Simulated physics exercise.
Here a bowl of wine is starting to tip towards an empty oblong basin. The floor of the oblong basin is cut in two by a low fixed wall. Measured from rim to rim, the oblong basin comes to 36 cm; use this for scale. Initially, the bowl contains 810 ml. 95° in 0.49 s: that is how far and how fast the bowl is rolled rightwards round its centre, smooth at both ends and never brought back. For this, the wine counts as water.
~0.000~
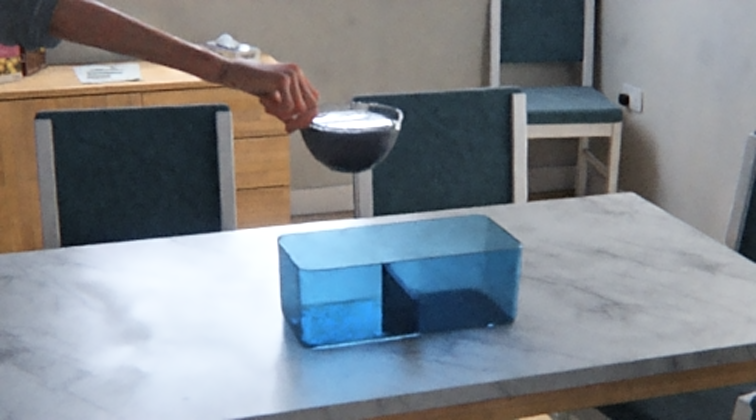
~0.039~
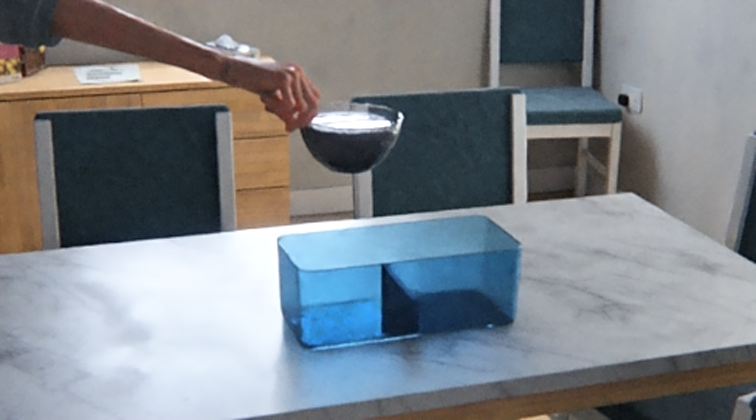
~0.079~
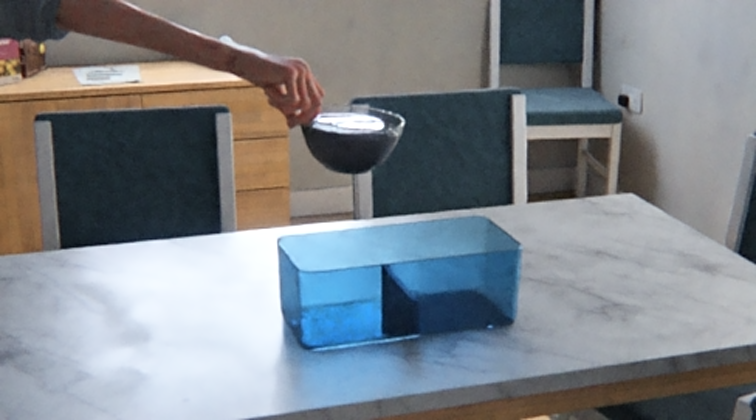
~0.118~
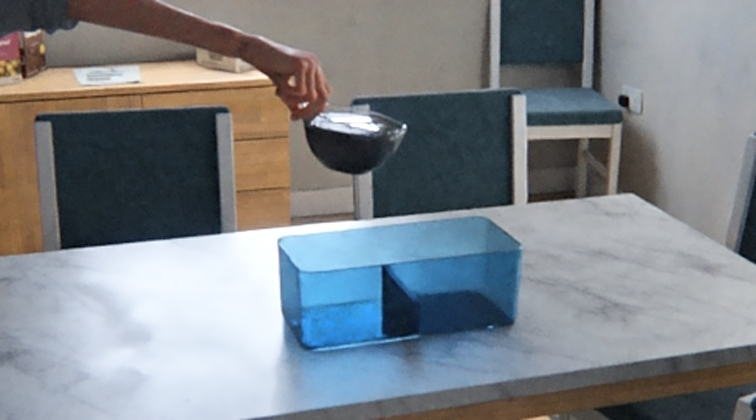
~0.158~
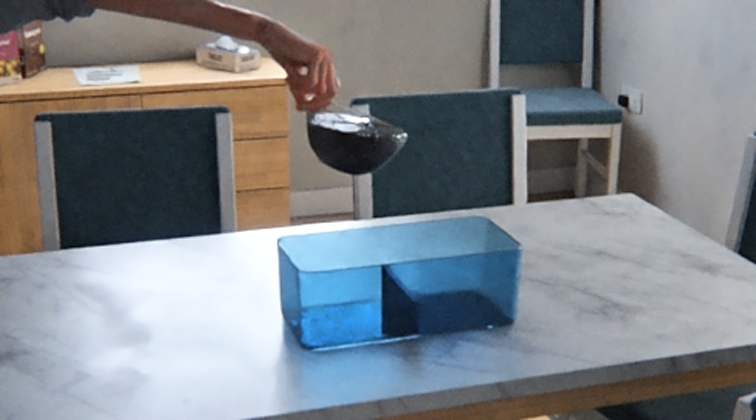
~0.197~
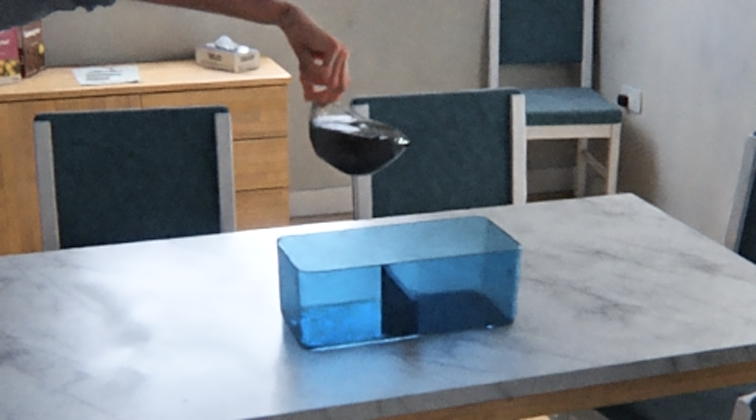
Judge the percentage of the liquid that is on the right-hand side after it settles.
My estimate is 86 %.
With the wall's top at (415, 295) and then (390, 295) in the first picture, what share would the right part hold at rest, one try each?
Respectively close to 65 and 80 %.
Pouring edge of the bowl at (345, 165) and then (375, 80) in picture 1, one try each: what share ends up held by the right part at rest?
Roughly 5 per cent the first time and 85 per cent the second.
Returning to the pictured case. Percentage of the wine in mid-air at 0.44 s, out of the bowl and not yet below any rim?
Roughly 56 percent.
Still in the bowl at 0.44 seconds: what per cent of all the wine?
About 18 per cent.
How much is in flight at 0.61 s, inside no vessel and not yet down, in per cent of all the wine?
It comes to some 10 percent of the total.
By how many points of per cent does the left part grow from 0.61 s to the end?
That is roughly 7 in a hundred of the whole.
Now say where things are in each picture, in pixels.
In the first picture, it leans 0°; its right rim is at (399, 113); the wine meets the walls at (301, 126) and (396, 118); the oblong basin's rim runs from (288, 254) to (505, 231); the wall's top is at (400, 282).
In the second picture, it leans 1°; its right rim is at (399, 115); the wine meets the walls at (301, 126) and (395, 120).
In the third picture, it leans 6°; its right rim is at (401, 119); the wine meets the walls at (303, 124) and (396, 123).
In the fourth picture, it leans 13°; its right rim is at (403, 126); the wine meets the walls at (306, 122) and (399, 126).
In the fifth picture, it leans 22°; its right rim is at (403, 135); the wine meets the walls at (309, 122) and (402, 129).
In the sixth picture, it leans 33°; its right rim is at (402, 145); the wine meets the walls at (312, 124) and (397, 135); 5 per cent is over the edge.
Then, 0.44 s in, the tilt is 92° and 18 per cent is still to pour, 0 is left of the wall and 26 right of it.
Then, 0.61 s in, the tilt is 95° and 1 per cent is still to pour, 3 is left of the wall and 86 right of it.
Then, 0.79 s in, the tilt is 95° and 0 per cent is still to pour, 9 is left of the wall and 86 right of it.
Then, 0.99 s in, the tilt is 95° and 0 per cent is still to pour, 10 is left of the wall and 86 right of it.
Finally, 10 per cent lies left of the wall, 86 right of it and 4 outside.
